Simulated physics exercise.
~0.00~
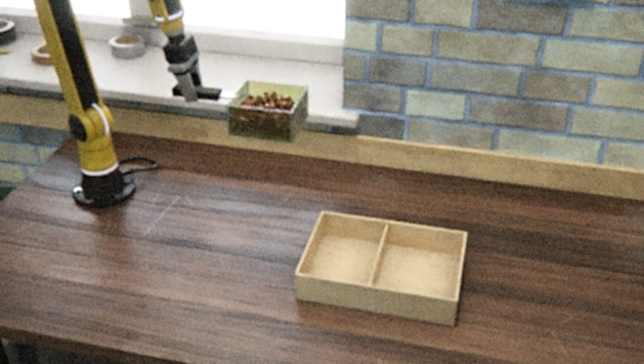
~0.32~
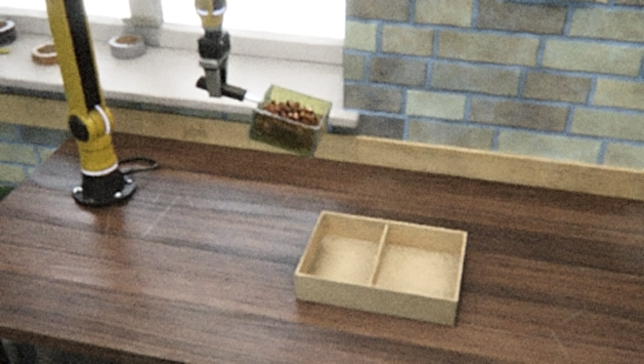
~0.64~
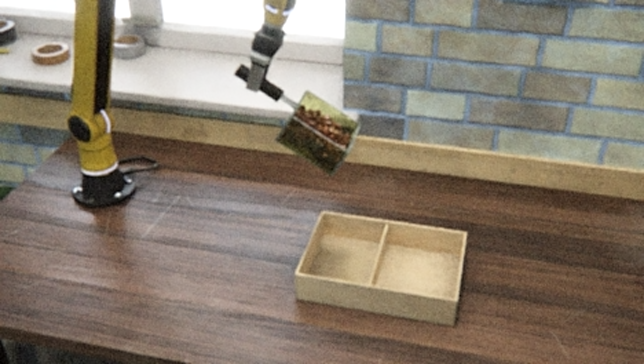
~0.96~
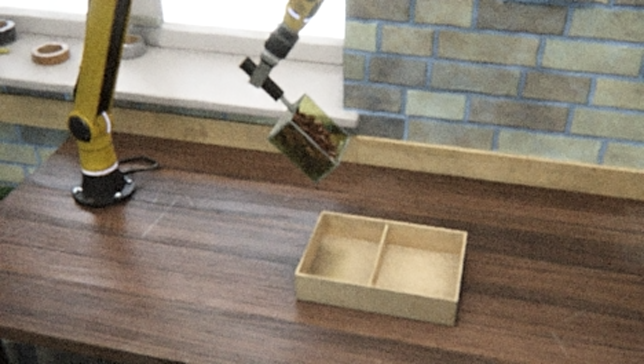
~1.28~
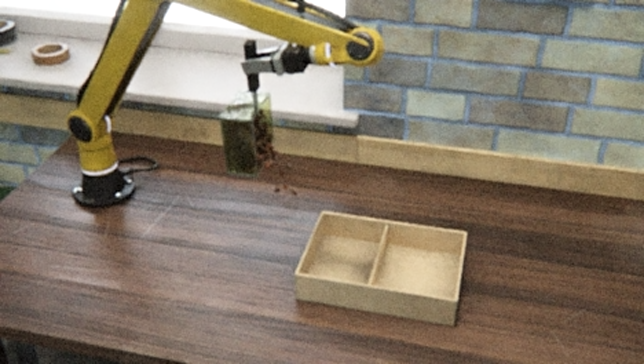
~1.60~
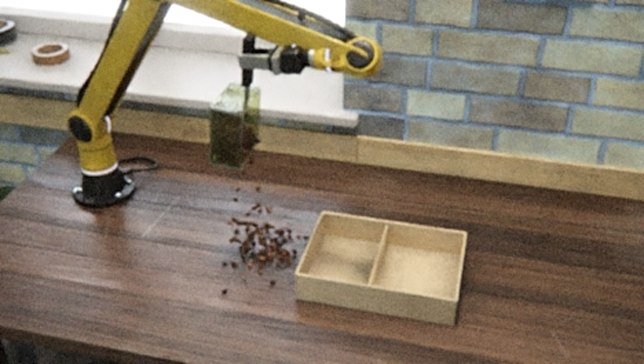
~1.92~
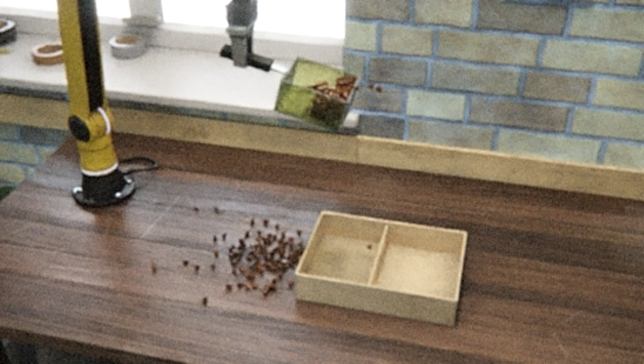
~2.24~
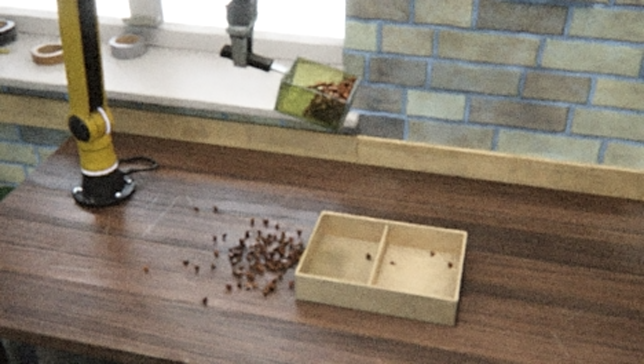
A yellow and black robot arm carried a clear greenish box of brown pellets above a wooden table and tipped it, spilling many beside a divided tray, then swung it back partly upright with plenty still inside and only a few in the tray.
